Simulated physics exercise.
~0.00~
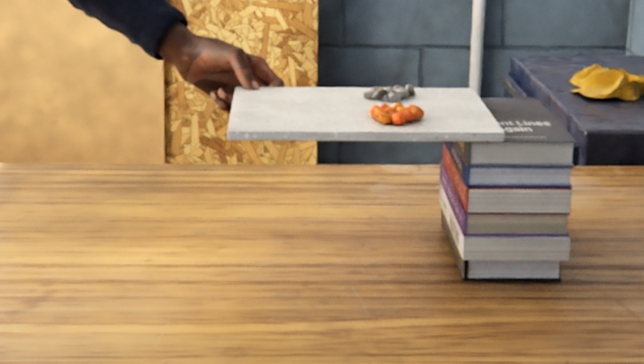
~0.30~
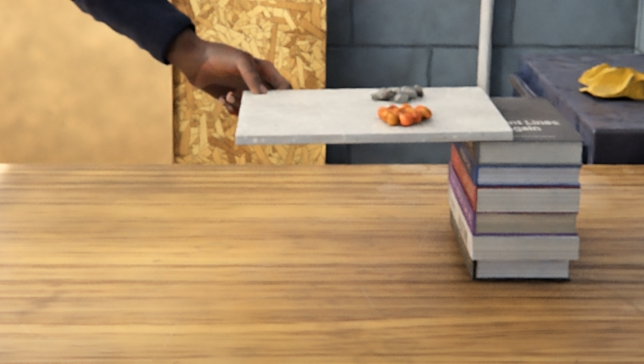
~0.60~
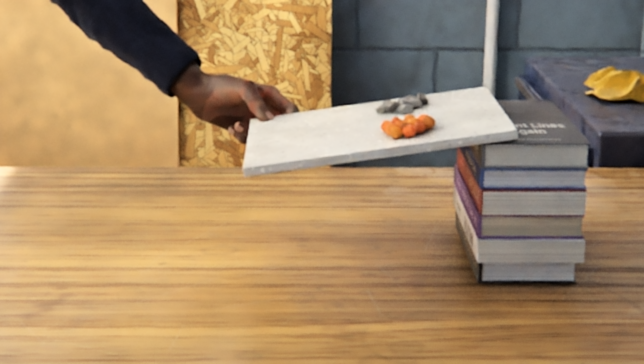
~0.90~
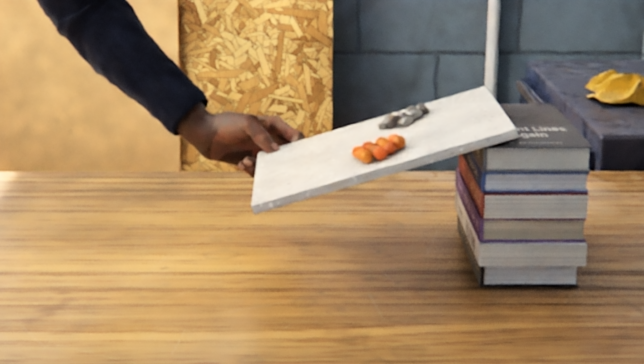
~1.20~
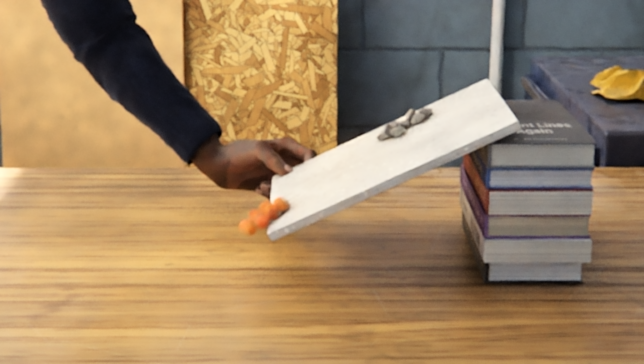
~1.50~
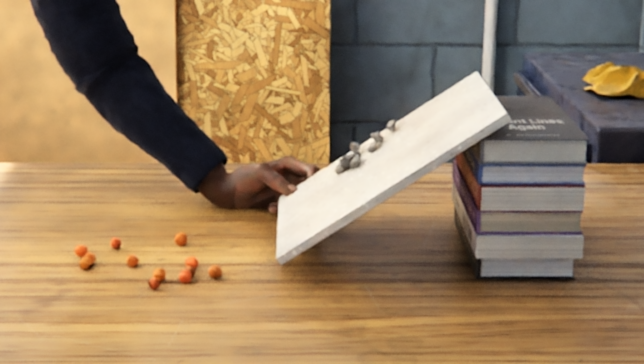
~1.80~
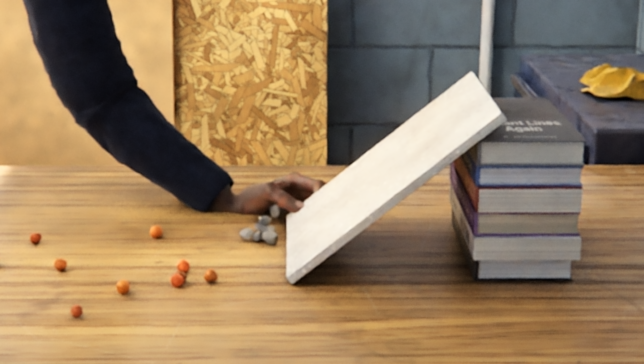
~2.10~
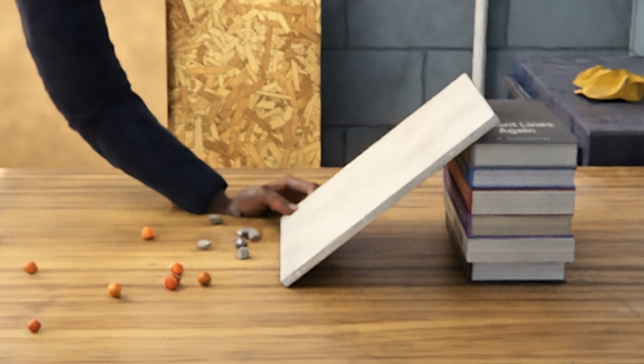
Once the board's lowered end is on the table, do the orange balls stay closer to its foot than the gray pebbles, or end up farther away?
The orange balls end up farther away, scattered to the left, while the gray pebbles lie nearer the foot of the board.
